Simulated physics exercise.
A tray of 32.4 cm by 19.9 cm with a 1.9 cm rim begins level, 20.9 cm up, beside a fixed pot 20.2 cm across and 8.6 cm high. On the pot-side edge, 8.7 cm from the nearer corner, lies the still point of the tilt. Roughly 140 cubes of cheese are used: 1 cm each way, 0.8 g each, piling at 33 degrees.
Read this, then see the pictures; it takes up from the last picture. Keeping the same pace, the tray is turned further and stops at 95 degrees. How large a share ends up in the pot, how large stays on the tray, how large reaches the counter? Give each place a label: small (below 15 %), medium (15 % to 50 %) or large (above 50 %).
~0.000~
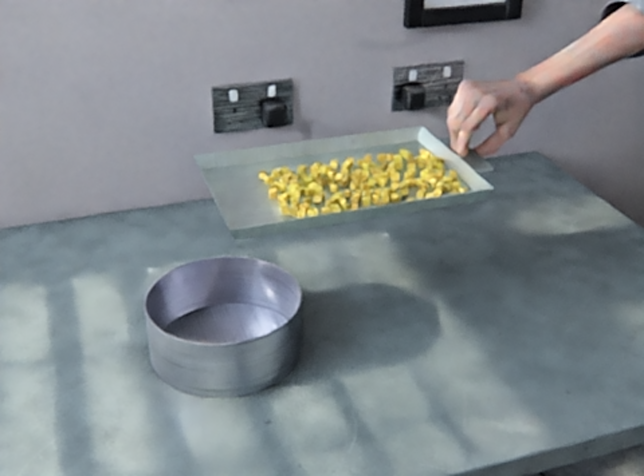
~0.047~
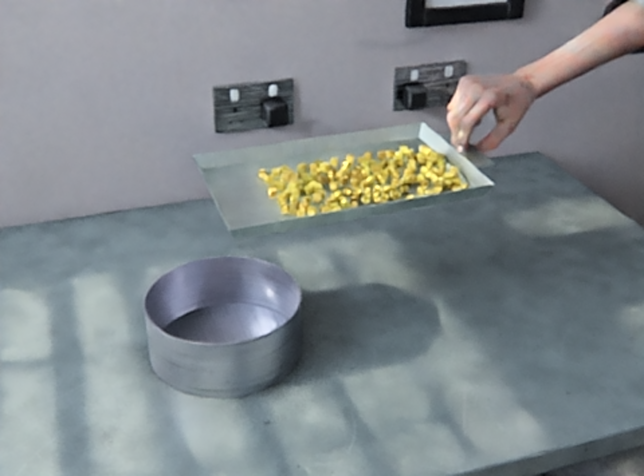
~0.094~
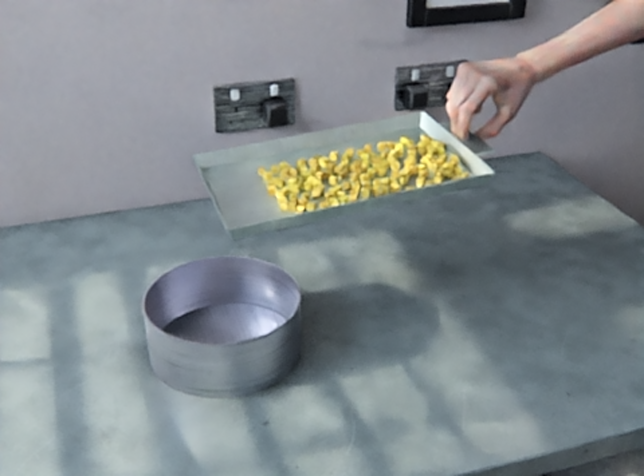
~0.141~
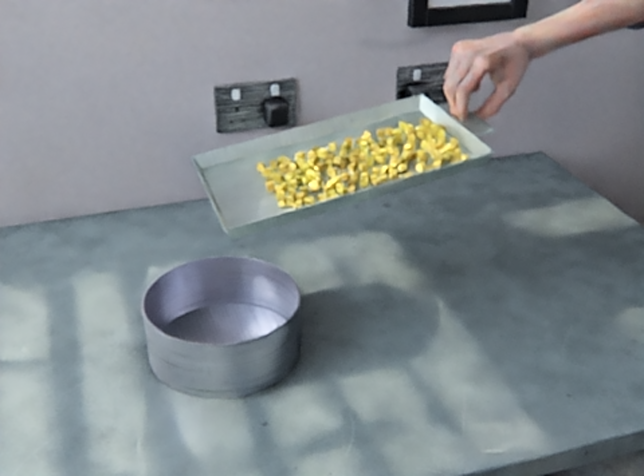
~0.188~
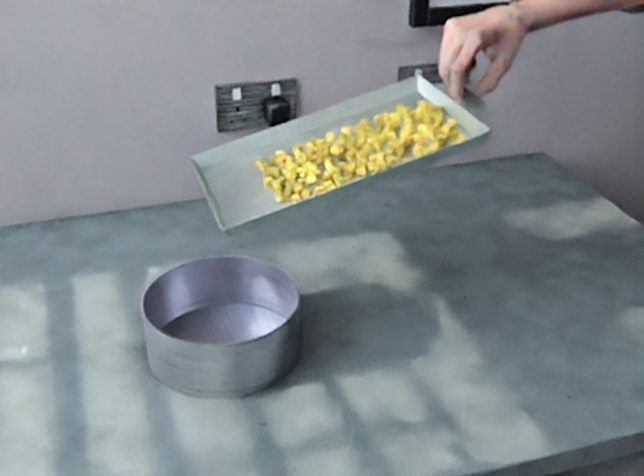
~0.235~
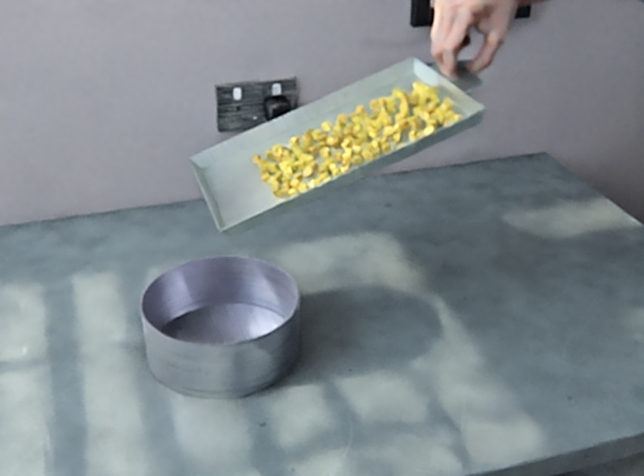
Shares by place: Pot medium, left on the tray small, counter large.
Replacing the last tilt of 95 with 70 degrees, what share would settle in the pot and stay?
Around 30 %, I reckon.
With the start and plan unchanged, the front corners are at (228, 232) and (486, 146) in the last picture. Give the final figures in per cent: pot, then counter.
Per cent by place - pot 65, counter 35.
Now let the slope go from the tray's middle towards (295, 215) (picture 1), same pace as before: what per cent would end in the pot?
The share comes to about 60 in a hundred.
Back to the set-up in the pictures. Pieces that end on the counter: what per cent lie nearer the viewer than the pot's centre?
About 30 percent of the spill.
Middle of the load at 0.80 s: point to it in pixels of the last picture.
Approx. (168, 234).
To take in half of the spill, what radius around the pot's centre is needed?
30 cm.
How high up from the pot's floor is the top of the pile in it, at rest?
It gets to about 1.5 cm.
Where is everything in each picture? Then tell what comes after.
Tray tilt 0 degrees, front corners at (235, 225) and (485, 186); middle of the pieces at (371, 183); pot at (223, 297), in the first frame.
Tray tilt 1 degrees, front corners at (234, 225) and (486, 182); middle of the pieces at (371, 180), in the second frame.
Tray tilt 4 degrees, front corners at (232, 225) and (486, 170), lowest corner left back; middle of the pieces at (371, 173), in the third frame.
Tray tilt 9 degrees, front corners at (230, 225) and (485, 151), lowest corner left back; middle of the pieces at (370, 162), in the fourth frame.
Tray tilt 14 degrees, front corners at (227, 225) and (482, 130), lowest corner left back; middle of the pieces at (367, 149), in the fifth frame.
Tray tilt 19 degrees, front corners at (225, 225) and (477, 109), lowest corner left back; middle of the pieces at (363, 137); pot at (220, 297). The tray's pace is about 110 degrees a second, in the sixth frame.
After 0.58 s, tilt 56 degrees; the tray holds 100 %, the pot 0 %.
After 0.80 s, tilt 80 degrees; the tray holds 30 %, the pot 10 %.
Then, at 1.14 s, tilt 95 degrees; the tray holds 0 %, the pot 40 %.
At rest (2.1 s), pot 40 %, tray 0 %, counter 60 %.
